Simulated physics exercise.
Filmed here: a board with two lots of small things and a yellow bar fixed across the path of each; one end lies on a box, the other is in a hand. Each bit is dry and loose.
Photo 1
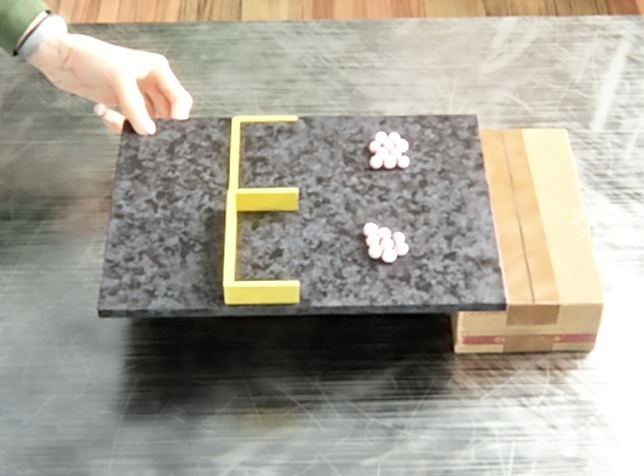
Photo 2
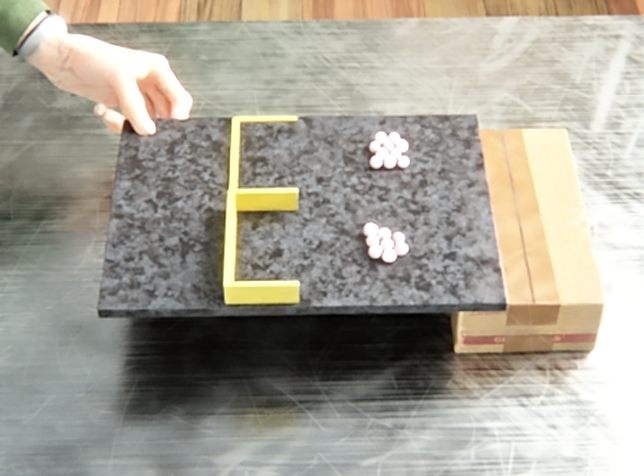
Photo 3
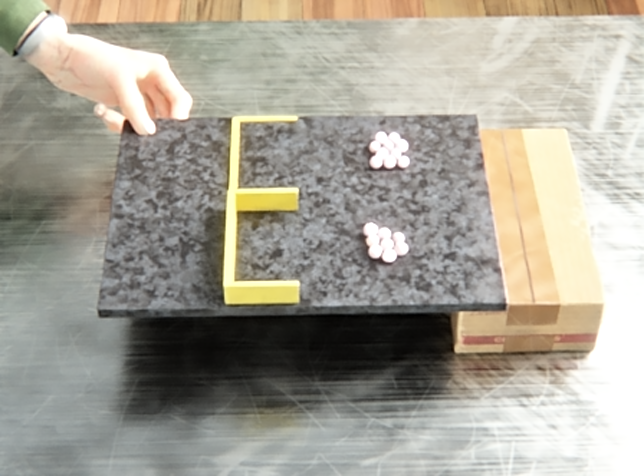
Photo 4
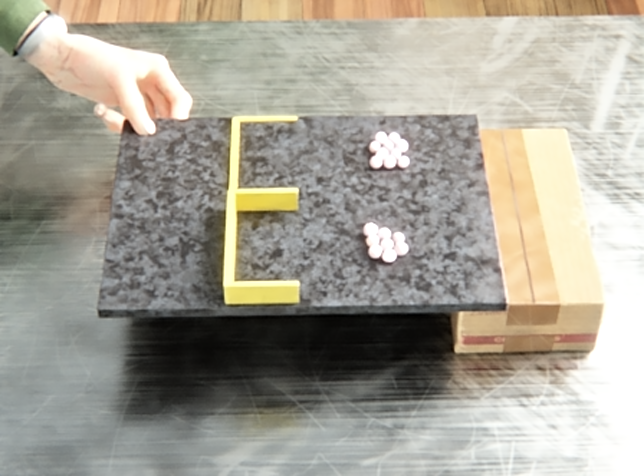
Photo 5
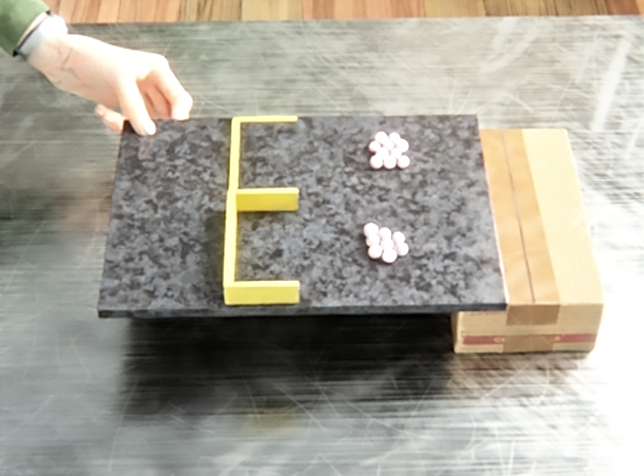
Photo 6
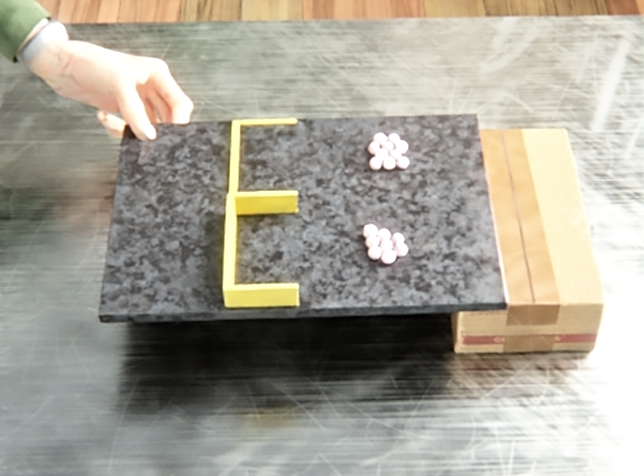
On a scratched metal table, a hand holds the left end of a speckled dark board resting on a cardboard box, with yellow bars and two clusters of small pale pink pieces; the held end then lowers very slightly.
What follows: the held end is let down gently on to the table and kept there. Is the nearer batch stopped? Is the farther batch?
As I see it, the nearer batch is going to gather behind its barrier. The farther batch is going to continue past its barrier.
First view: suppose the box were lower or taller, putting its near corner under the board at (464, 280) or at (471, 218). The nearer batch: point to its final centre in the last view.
First try: (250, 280); second try: (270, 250).
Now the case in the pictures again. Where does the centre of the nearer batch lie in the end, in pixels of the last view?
I'd say it's centred close to (243, 284).
Then, 0.20 s past the last view, board sloping at 6°; nearer batch where it was; farther batch where it was.
Then, 0.46 s past the last view, board sloping at 12°; nearer batch on its way down; farther batch on its way down.
Then, 0.74 s past the last view, board resting at 13°; nearer batch has reached its bar; farther batch about two thirds past its bar.
Finally, board resting at 13°; nearer batch gathered behind its bar; farther batch all past its bar.
